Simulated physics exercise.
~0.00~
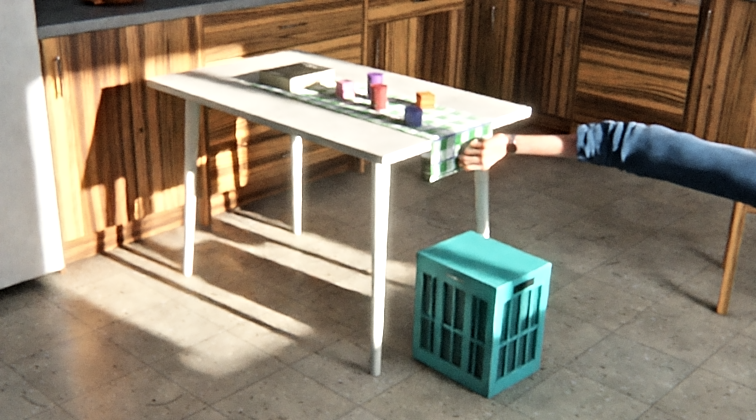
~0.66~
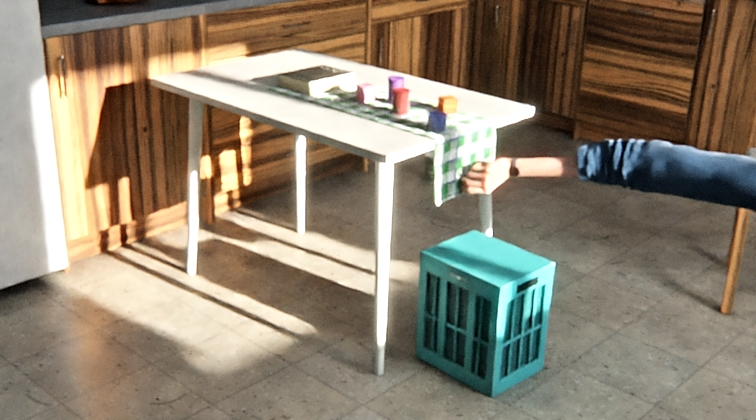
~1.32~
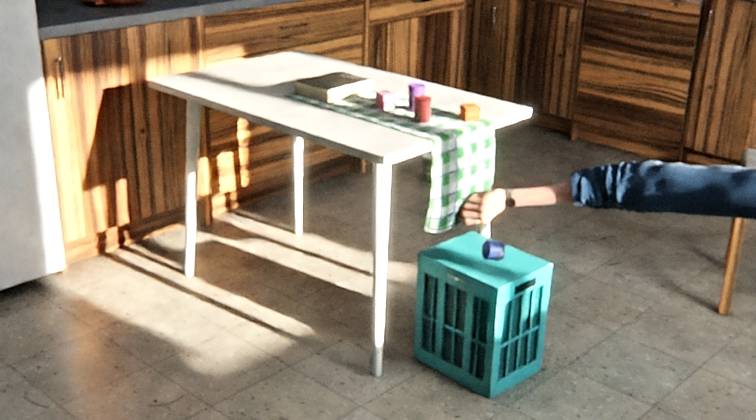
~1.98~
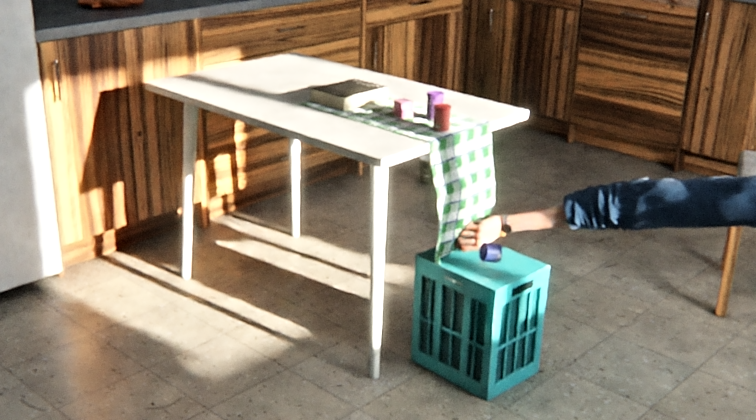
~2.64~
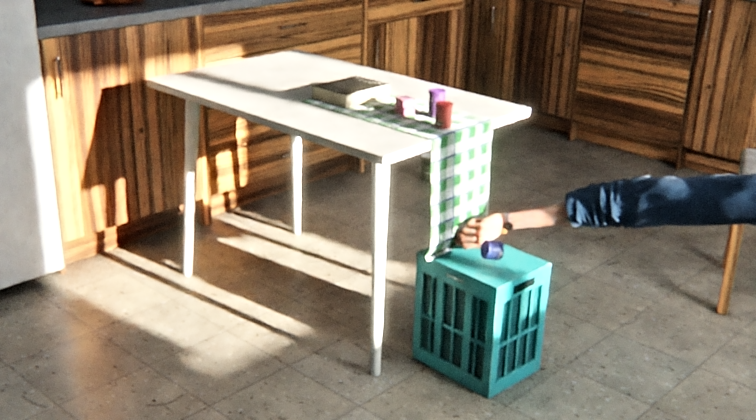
In a sunlit kitchen, a hand pulling a checked cloth down onto a turquoise crate, blue and orange objects leaving the tabletop.
